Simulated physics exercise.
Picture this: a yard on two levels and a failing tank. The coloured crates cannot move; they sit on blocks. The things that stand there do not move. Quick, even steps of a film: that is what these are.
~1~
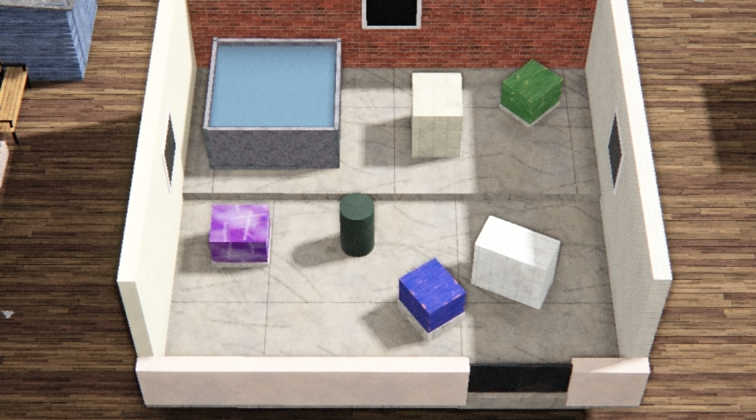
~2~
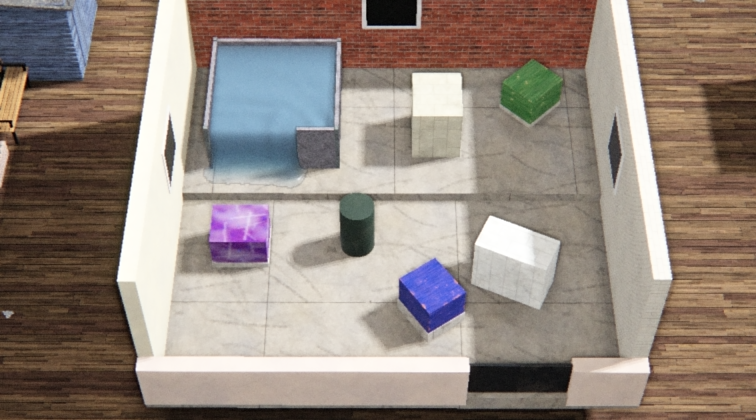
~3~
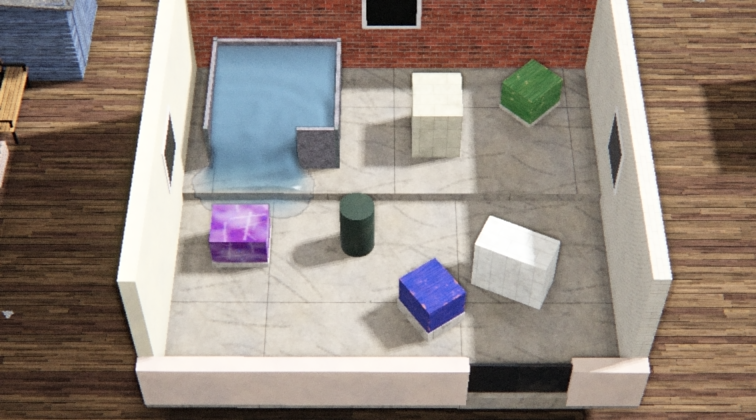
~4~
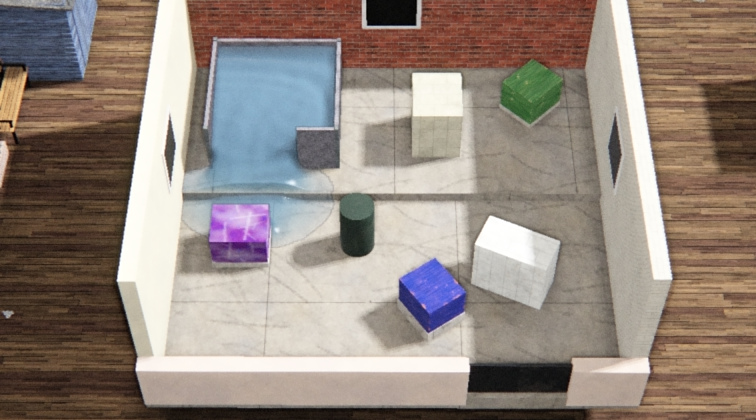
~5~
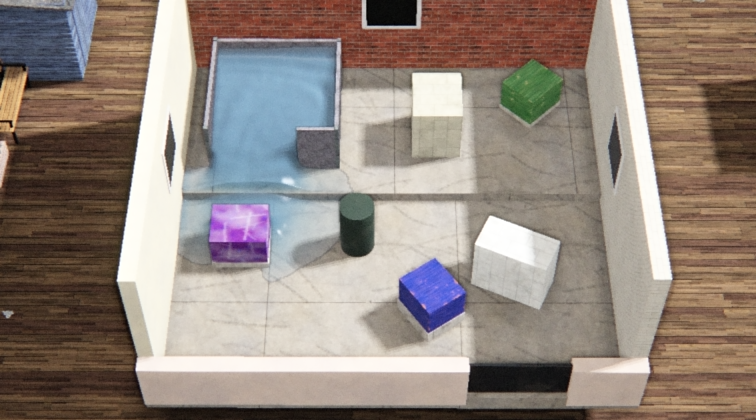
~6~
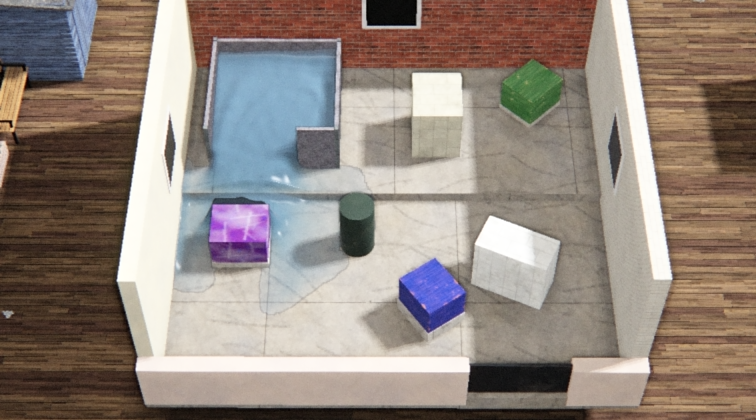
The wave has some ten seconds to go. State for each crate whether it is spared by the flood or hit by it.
My prediction: Green crate: Safe; blue crate: Not safe; purple crate: Not safe.
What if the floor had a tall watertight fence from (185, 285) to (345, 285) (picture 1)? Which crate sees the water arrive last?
It's the one in green.
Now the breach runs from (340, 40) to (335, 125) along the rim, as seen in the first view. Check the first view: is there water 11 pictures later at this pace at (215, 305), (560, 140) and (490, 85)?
The first point is unwetted, the second swamped, the third swamped.
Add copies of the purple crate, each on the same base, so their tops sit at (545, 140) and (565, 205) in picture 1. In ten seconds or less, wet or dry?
Stays clear, then is reached.
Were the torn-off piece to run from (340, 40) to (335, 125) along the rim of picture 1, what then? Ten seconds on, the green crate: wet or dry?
Looking at the green crate, it is hit.
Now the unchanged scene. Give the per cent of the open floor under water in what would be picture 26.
About 65 percent.
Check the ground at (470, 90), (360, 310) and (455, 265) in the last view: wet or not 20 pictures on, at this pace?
Going through them in order, I'd call them clear, drenched and drenched.
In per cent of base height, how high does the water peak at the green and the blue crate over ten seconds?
Taking them in the order asked, 50 percent and 120 percent.
A moment on, water covers 30 % of the floor; the green crate not reached, the blue crate water round its plinth, the purple crate water round its plinth.
Next, water covers 45 % of the floor; the green crate not reached, the blue crate water round its plinth, the purple crate water round its plinth.
Then, water covers 65 % of the floor; the green crate not reached, the blue crate water round its plinth, the purple crate water round its plinth.
Later, water covers 70 % of the floor; the green crate water round its plinth, the blue crate water round its plinth, the purple crate water round its plinth.
In the end, water covers 80 % of the floor; the green crate stayed above the water, the blue crate was topped, the purple crate was topped.
